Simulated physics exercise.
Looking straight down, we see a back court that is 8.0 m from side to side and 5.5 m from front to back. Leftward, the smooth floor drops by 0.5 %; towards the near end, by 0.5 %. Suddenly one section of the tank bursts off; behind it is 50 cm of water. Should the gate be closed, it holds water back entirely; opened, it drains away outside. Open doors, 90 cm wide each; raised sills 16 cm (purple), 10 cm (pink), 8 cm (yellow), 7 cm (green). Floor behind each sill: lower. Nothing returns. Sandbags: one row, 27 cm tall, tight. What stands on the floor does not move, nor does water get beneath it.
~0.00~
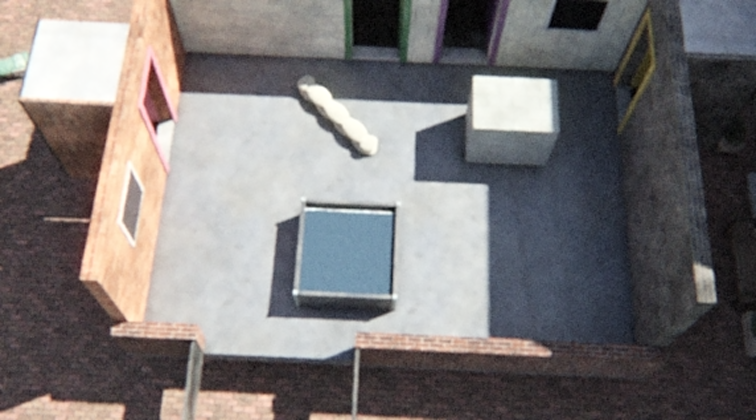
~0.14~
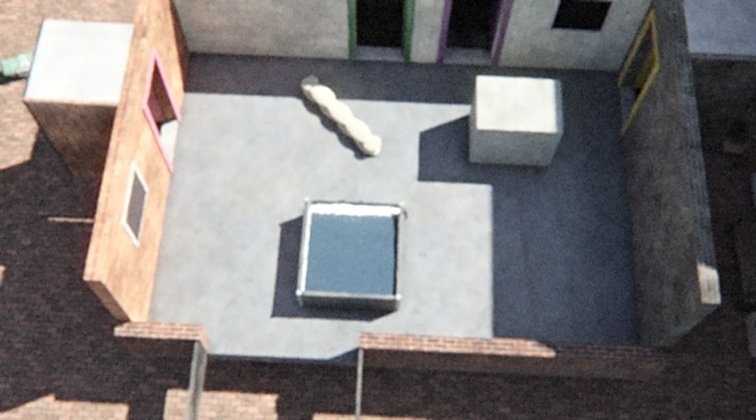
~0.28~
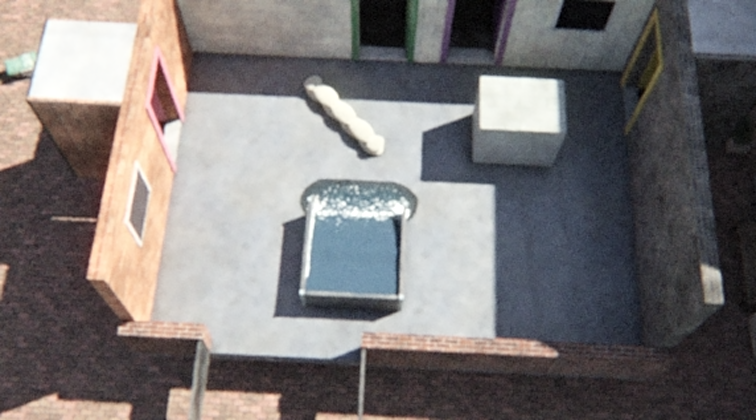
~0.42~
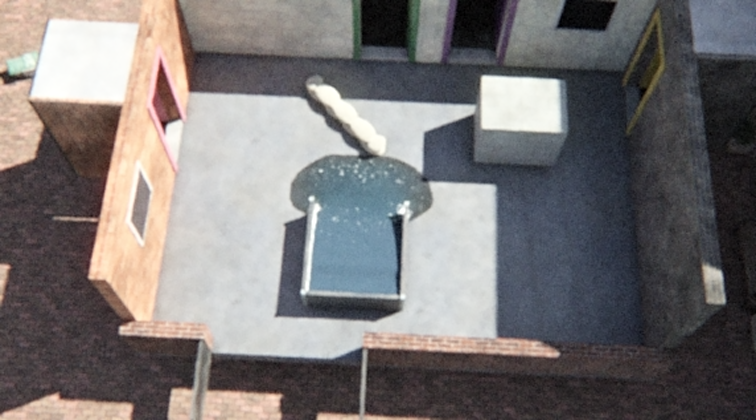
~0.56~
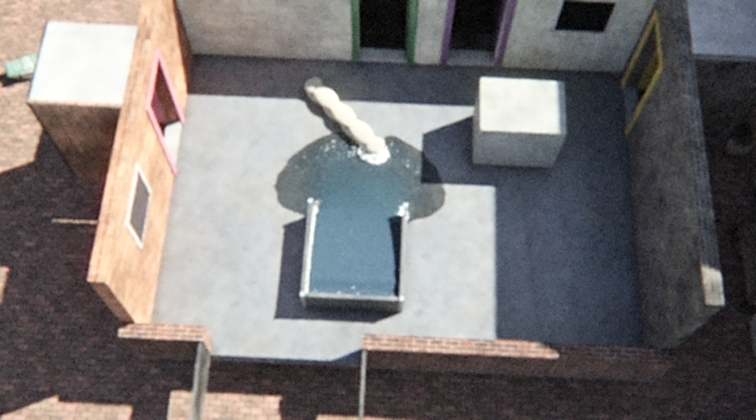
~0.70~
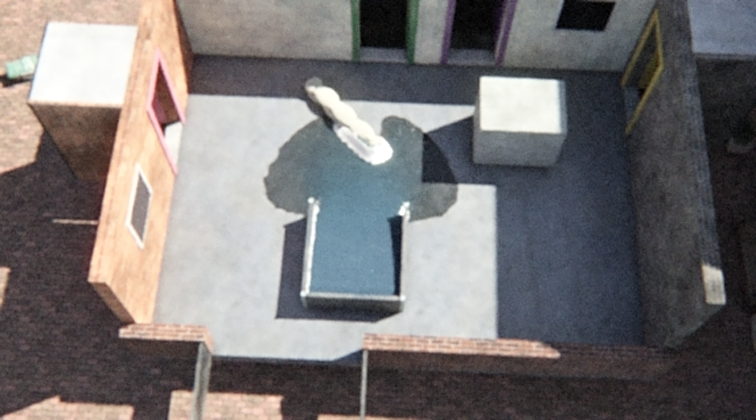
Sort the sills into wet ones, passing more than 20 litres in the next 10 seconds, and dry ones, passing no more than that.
Purple door: Dry; pink door: Dry; yellow door: Dry; green door: Dry.
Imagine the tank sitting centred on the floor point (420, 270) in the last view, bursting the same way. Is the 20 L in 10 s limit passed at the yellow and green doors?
Lab note: Yellow door limit not exceeded; green door limit exceeded.
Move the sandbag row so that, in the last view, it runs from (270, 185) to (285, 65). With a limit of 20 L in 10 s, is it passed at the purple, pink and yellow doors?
Doors: Purple stays under / pink stays under / yellow stays under.
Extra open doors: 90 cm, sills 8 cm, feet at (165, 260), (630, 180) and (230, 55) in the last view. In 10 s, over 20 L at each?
Result in order - not enough, not enough, more than that.
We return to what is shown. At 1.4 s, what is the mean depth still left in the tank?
Roughly 23 centimetres.
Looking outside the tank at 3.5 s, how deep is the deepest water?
Peak depth: Approx. 19 cm.
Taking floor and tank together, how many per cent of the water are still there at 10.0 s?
Near 94 in a hundred is still there.
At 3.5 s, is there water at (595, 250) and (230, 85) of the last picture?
I'd call them spared and then drenched.
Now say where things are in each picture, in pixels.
The tank at (348, 249) is whole and still, 50 cm deep, in the first picture.
The front is at a hidden place, 0.8 m from the gap on the tank's far side; 0.2 m2 of floor is under water; 50 cm left at the back of the tank, in the second picture.
Water pours out on the tank's far side and has run 1.0 m, to (412, 198); typically 8 cm deep outside, 50 cm at the tank's back, in the third picture.
The front is at (421, 183), 1.3 m from the gap on the tank's far side; 2.0 m2 of floor is under water; 49 cm left at the back of the tank, in the fourth picture.
The front is at (333, 138), 1.7 m from the gap on the tank's far side; 2.9 m2 of floor is under water; 43 cm left at the back of the tank, in the fifth picture.
The front is at (325, 120), 2.1 m from the gap on the tank's far side; 3.9 m2 of floor is under water; 43 cm left at the back of the tank, in the sixth picture.
After 1.4 s water covers 20 % of the floor and is deepest (28 cm) near (363, 157); purple door not reached, pink door not reached, yellow door not reached, green door 2 cm at the sill, 0 L in.
After 2.2 s water covers 30 % of the floor and is deepest (34 cm) near (194, 55); purple door 14 cm at the sill, 0 L in, pink door not reached, yellow door not reached, green door 7 cm at the sill, 0 L in.
After 3.5 s water covers 40 % of the floor and is deepest (19 cm) near (193, 63); purple door 11 cm at the sill, 1 L in, pink door 12 cm at the sill, 1 L in, yellow door 4 cm at the sill, 0 L in, green door 5 cm at the sill, 1 L in.
After 6.0 s water covers 60 % of the floor and is deepest (11 cm) near (152, 326); purple door 4 cm at the sill, 2 L in, pink door 7 cm at the sill, 5 L in, yellow door 5 cm at the sill, 0 L in, green door 5 cm at the sill, 2 L in.
After 10.0 s water covers 85 % of the floor and is deepest (8 cm) near (150, 337); purple door 3 cm at the sill, 2 L in, pink door 4 cm at the sill, 5 L in, yellow door 2 cm at the sill, 0 L in, green door 3 cm at the sill, 2 L in.
